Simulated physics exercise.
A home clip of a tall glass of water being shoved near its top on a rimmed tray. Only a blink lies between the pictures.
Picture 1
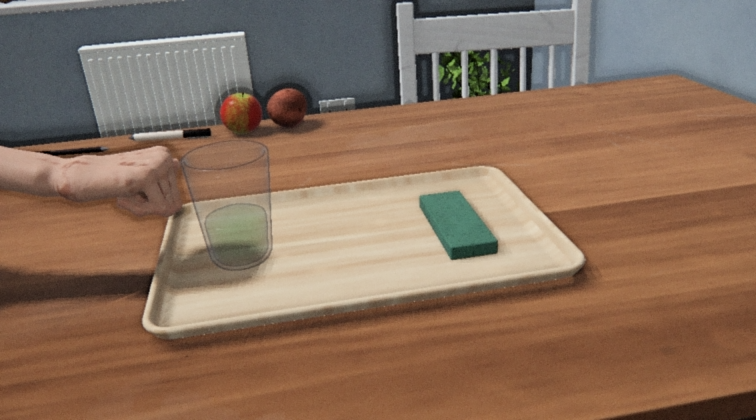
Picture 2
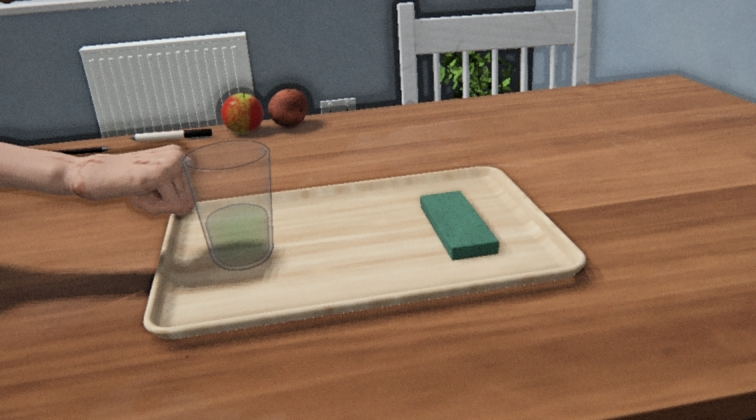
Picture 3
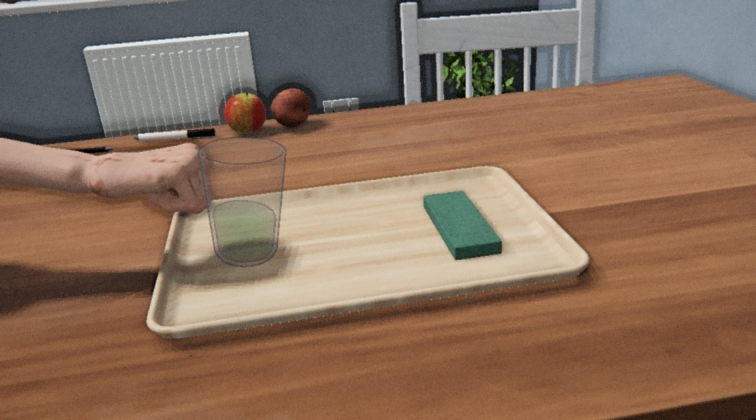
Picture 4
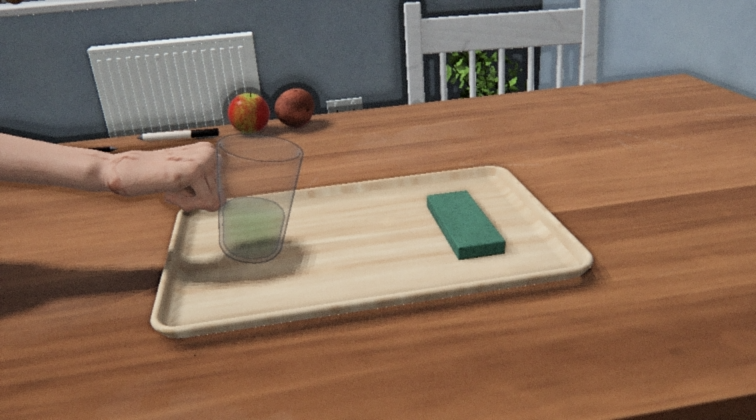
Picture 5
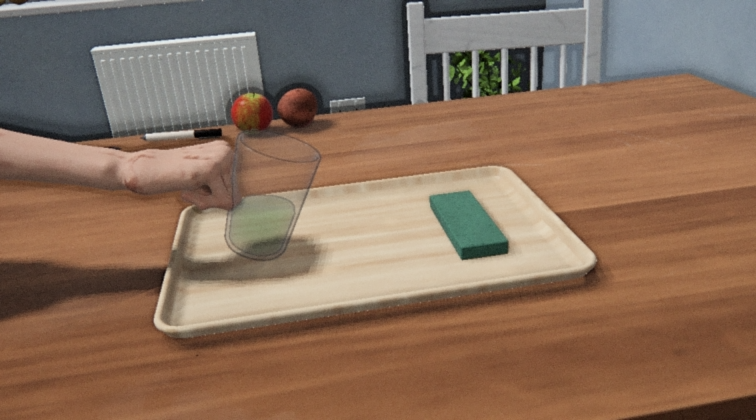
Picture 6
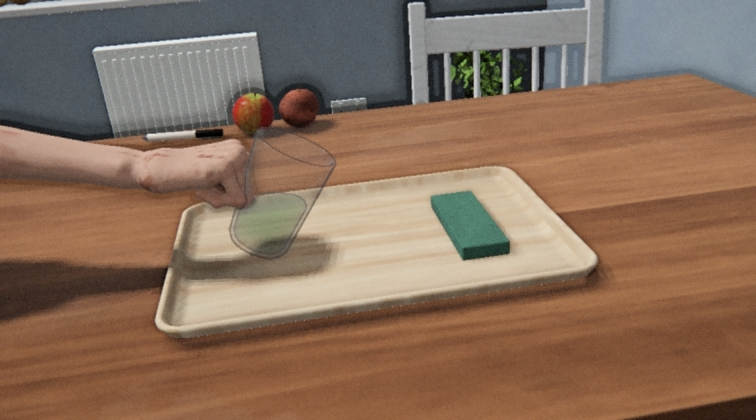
A tall clear glass of pale greenish water leans steadily to the right as a fist at the left pushes near its top, on a wooden table seen from slightly above. It stands at the left of a pale rimmed tray with a green block at the right, two reddish fruits, a radiator and a white chair behind. The glass first shifts slightly right almost upright, then slants further while the view drifts slightly.
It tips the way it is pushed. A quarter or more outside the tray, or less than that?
In the end three quarters and more stay on the tray.
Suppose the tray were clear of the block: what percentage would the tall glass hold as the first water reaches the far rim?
About 45 per cent.
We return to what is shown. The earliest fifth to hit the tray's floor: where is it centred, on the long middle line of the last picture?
Around (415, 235).
A moment on, the tall glass is falling and 100 per cent is in the glass, 0 on the tray and 0 above or beyond its rim.
Next, the tall glass lies on its side and 95 per cent is in the glass, 4 on the tray and 1 above or beyond its rim.
Then the tall glass lies on its side and 46 per cent is in the glass, 38 on the tray and 16 above or beyond its rim.
Later the tall glass lies on its side and 22 per cent is in the glass, 71 on the tray and 7 above or beyond its rim.
Finally, 96 per cent is held by tray and glass, 4 is off the tray.
